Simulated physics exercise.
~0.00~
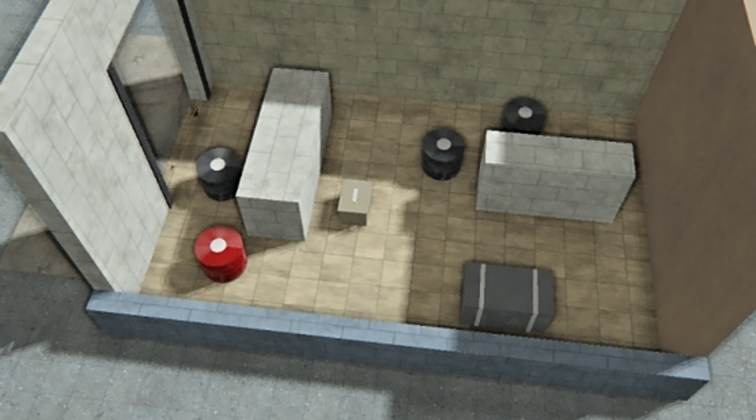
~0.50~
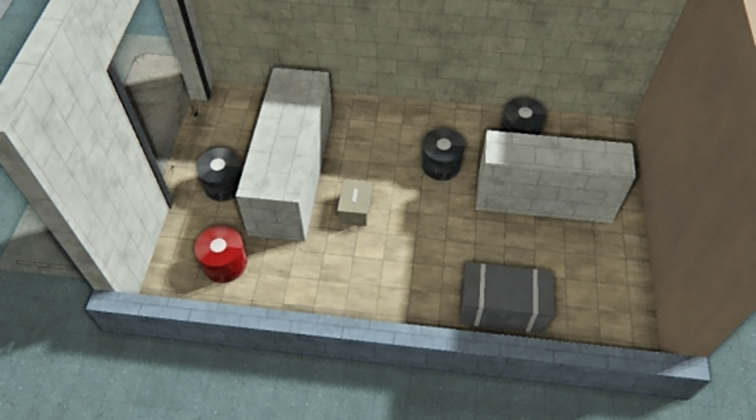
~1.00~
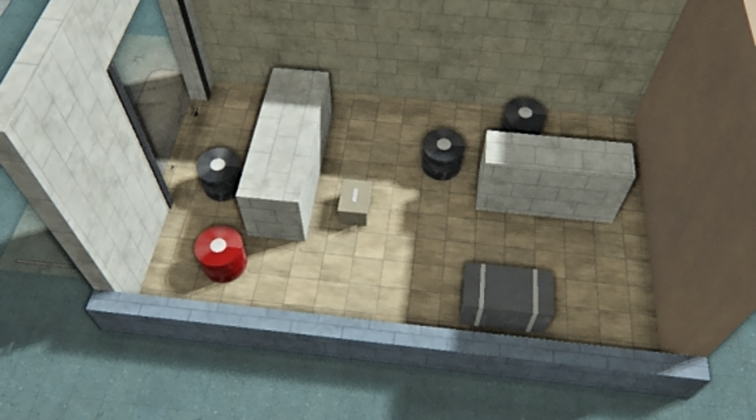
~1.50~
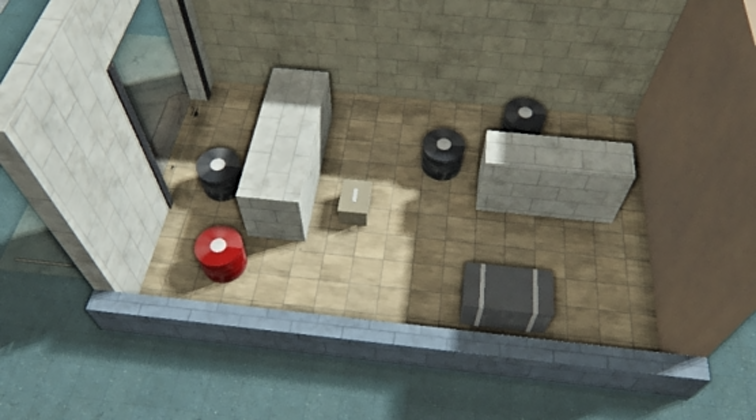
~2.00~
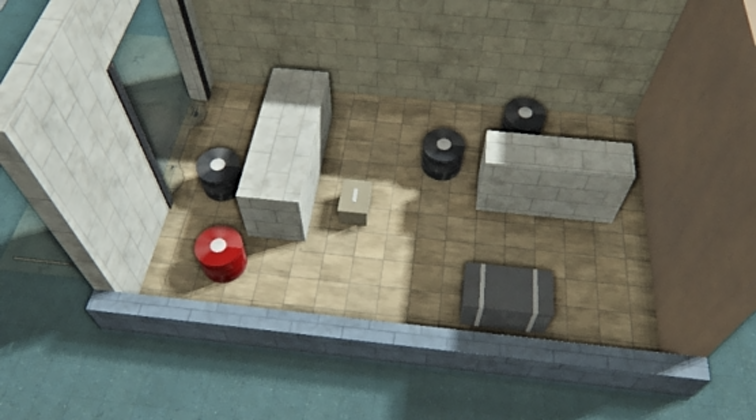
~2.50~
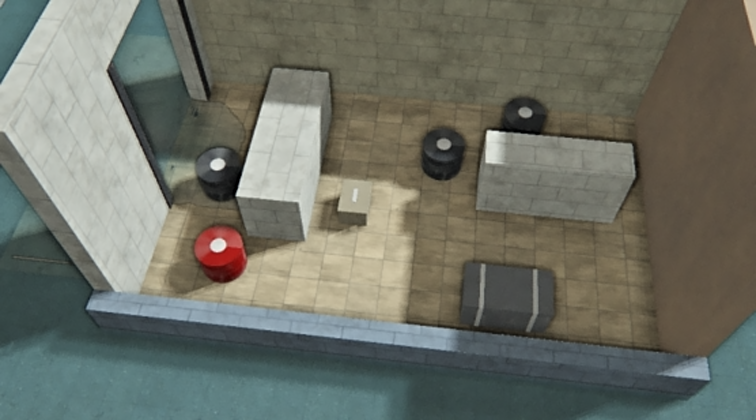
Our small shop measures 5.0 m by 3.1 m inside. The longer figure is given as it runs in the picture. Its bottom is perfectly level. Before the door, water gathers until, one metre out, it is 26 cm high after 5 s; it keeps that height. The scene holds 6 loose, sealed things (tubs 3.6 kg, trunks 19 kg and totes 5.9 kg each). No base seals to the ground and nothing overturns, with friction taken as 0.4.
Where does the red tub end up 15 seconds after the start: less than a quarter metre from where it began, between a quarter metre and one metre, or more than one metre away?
It is pushed well off.
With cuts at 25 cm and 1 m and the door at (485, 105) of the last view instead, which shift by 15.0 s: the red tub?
The red tub ends up a great distance away.
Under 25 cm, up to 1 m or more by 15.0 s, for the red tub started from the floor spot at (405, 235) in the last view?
Here it heads a good way off.
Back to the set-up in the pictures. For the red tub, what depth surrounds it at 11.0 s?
Somewhere close to 14 cm.
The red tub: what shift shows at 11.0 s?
Around 350 centimetres.
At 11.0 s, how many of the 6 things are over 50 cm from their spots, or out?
5 in all.
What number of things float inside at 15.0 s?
By my count, 6.
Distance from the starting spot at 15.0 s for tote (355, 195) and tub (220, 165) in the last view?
They've ended up 80 cm and 120 cm away, in that order.
After 3.5 s the red tub is near (218, 246), 0.0 m from its start, aground; 1 afloat.
After 6.8 s the red tub is near (332, 261), 1.1 m from its start, aground; 1 afloat.
After 11.0 s the red tub is near (565, 210), 3.3 m from its start, afloat; 5 afloat.
After 15.0 s the red tub is near (576, 209), 3.4 m from its start, afloat; 6 afloat.
